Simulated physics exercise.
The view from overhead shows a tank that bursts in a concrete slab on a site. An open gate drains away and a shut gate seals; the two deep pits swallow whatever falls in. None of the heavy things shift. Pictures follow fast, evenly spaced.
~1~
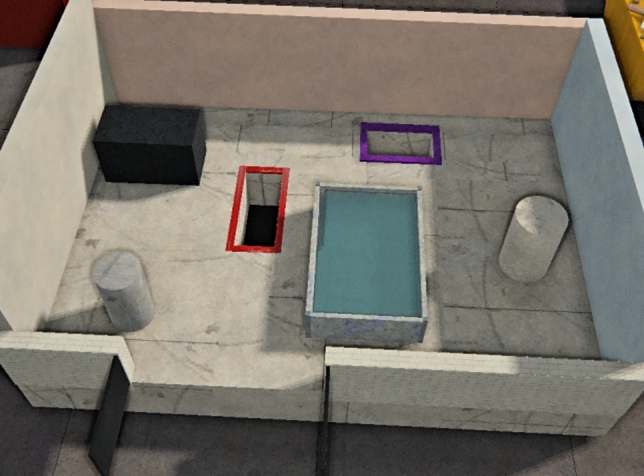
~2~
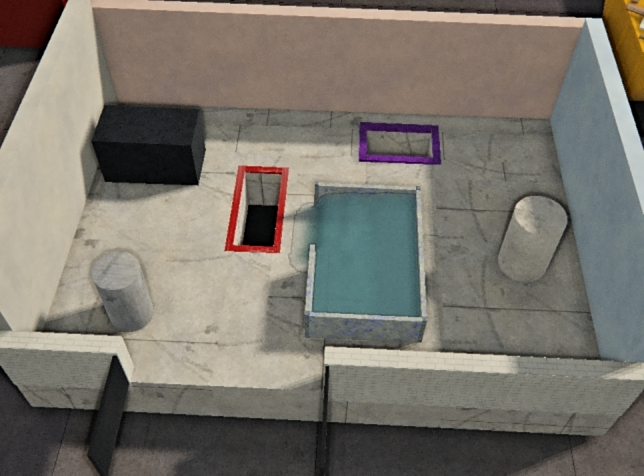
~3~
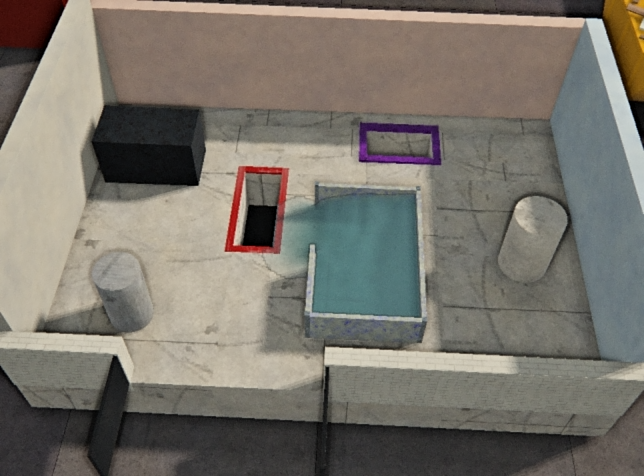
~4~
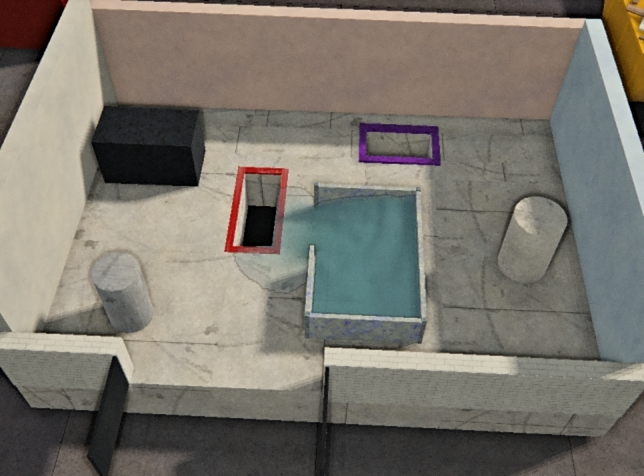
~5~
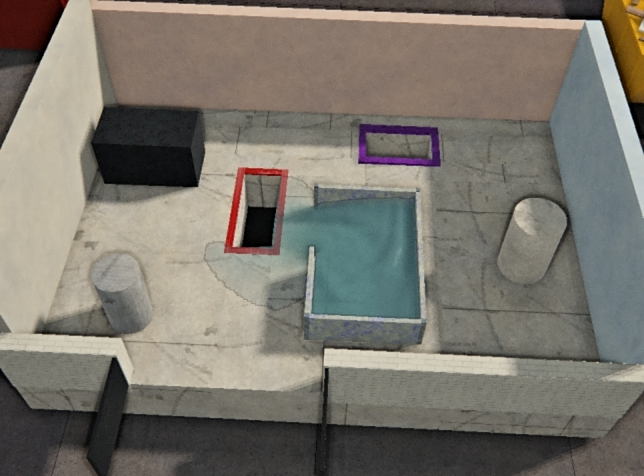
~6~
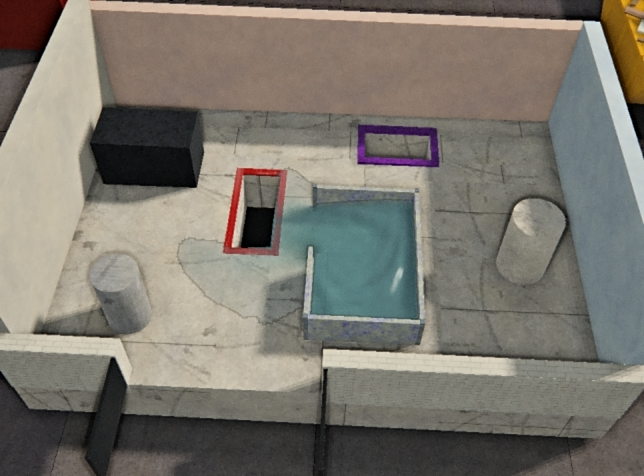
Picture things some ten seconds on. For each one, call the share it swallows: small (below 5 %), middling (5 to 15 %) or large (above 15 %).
Calls: Gate - small; red pit - large; purple pit - small.
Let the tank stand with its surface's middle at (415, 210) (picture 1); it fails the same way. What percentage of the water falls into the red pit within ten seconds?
The red pit gets around 60 per cent.
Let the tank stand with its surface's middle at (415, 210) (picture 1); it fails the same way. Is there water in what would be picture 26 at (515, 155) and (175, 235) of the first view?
Looking at the two spots in order, the first is bone-dry and the second is bone-dry.
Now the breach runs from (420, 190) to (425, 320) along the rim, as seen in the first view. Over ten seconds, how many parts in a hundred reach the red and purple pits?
Red takes 6 in a hundred, purple takes 10 in a hundred.
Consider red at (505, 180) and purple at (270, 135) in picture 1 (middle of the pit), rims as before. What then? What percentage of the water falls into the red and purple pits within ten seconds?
In per cent: Red 0, purple 6.
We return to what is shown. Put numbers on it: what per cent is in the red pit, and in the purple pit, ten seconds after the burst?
Around 72 per cent, then around 0 per cent.
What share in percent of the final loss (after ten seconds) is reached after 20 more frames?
My estimate is roughly 65 percent.
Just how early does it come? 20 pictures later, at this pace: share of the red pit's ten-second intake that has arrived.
Near 65 in a hundred.
A moment on, water covers 10 % of the floor; the gate 0 %, the red pit 19 %, the purple pit 0 %.
Next, water covers 10 % of the floor; the gate 0 %, the red pit 34 %, the purple pit 0 %.
Then, water covers 15 % of the floor; the gate 0 %, the red pit 48 %, the purple pit 0 %.
Later, water covers 15 % of the floor; the gate 1 %, the red pit 63 %, the purple pit 0 %.
In the end, water covers 25 % of the floor; the gate 2 %, the red pit 73 %, the purple pit 0 %.
